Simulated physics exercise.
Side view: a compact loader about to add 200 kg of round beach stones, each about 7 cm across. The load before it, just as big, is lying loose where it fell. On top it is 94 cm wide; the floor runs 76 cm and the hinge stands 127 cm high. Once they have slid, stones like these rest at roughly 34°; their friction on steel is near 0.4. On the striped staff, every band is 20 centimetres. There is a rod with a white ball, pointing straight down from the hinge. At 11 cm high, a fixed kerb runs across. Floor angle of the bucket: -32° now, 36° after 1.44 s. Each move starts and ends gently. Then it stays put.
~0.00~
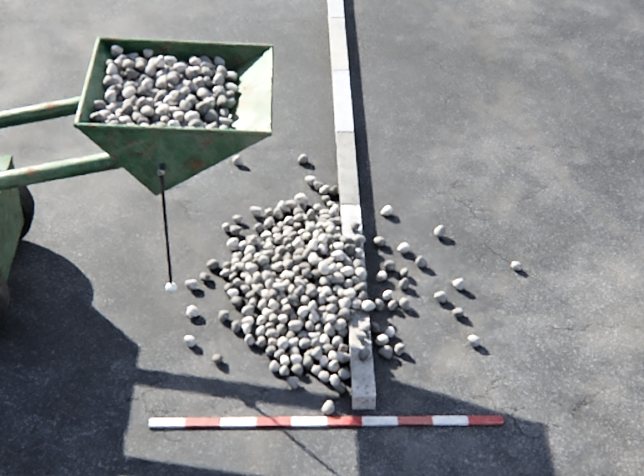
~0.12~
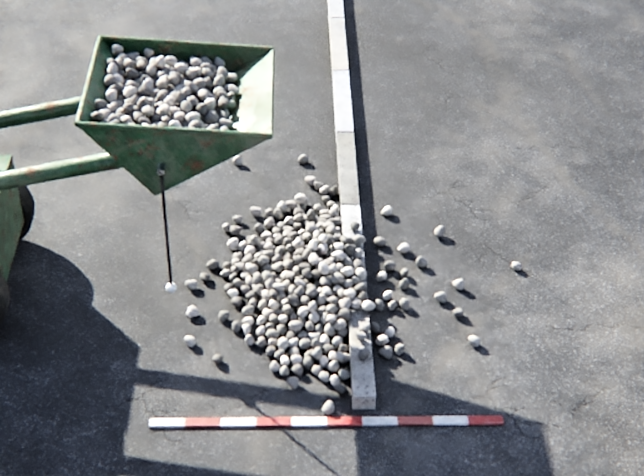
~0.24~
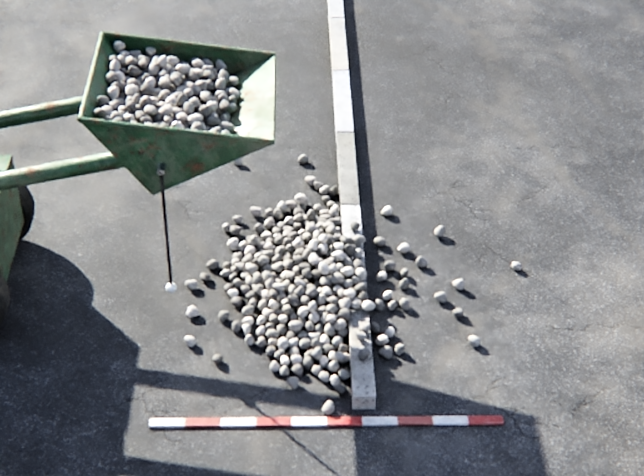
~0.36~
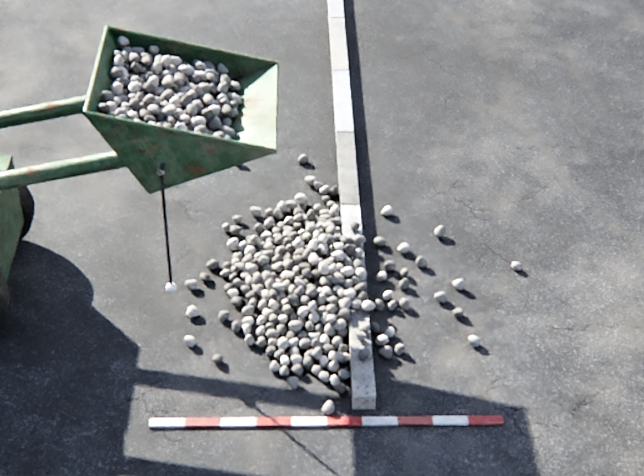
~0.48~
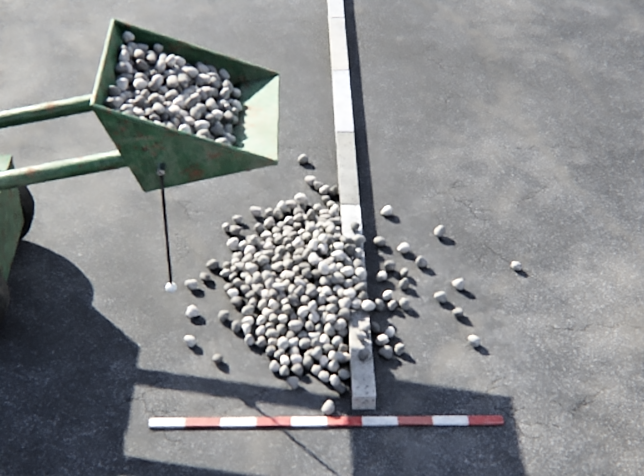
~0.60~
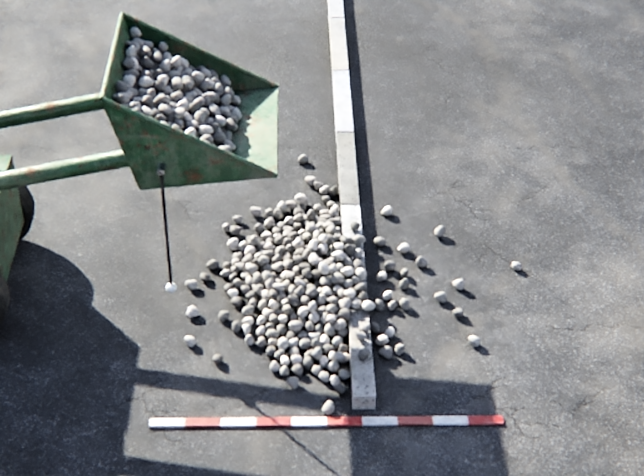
A green bucket full of round stones slowly tilts down to the right above scattered stones.
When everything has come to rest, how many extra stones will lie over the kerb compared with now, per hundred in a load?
About 26 per hundred.
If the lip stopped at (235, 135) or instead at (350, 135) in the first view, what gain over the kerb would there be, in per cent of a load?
The first would add around 5 per cent, the second around 95 per cent.
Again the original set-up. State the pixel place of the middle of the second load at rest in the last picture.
Near (315, 273).
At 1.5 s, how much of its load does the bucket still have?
Reading: Near 40 % of the load.
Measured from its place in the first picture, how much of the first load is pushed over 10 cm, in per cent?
Roughly 20 percent.
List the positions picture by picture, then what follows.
In the first frame, the bucket is at -32°, its lip at (271, 134); the top of the load is at (136, 68). The earlier load is highest near (325, 254), 21 cm above ground level, 94 % on this side of the kerb, 6 % over the kerb.
In the second frame, the bucket is at -31°, its lip at (272, 136); the top of the load is at (137, 67); the stones move at 0.1 m/s on average.
In the third frame, lip at (274, 142), floor tilted -27°, highest stones at (134, 65); the stones move at 0.1 m/s on average.
In the fourth frame, the bucket is at -21°, its lip at (276, 151); the top of the load is at (127, 62); the stones move at 0.2 m/s on average.
In the fifth frame, the bucket is at -14°, its lip at (278, 163); the top of the load is at (128, 56); the stones move at 0.2 m/s on average.
In the sixth frame, the bucket is at -6°, its lip at (277, 176); the top of the load is at (134, 52); the stones move at 0.2 m/s on average.
After 1.1 s the floor is at 25°; in per cent of one load, 100 in the bucket, 95 on this side of the kerb, 6 over the kerb; the foremost stones are at (452, 279).
After 1.5 s the floor is at 36°; in per cent of one load, 41 in the bucket, 153 on this side of the kerb, 6 over the kerb; the foremost stones are at (452, 279).
After 1.9 s the floor is at 36°; in per cent of one load, 3 in the bucket, 184 on this side of the kerb, 13 over the kerb; the foremost stones are at (455, 281).
After 4.3 s the floor is at 36°; in per cent of one load, 0 in the bucket, 169 on this side of the kerb, 31 over the kerb; the foremost stones are at (537, 274). Net gain over the kerb, 26.
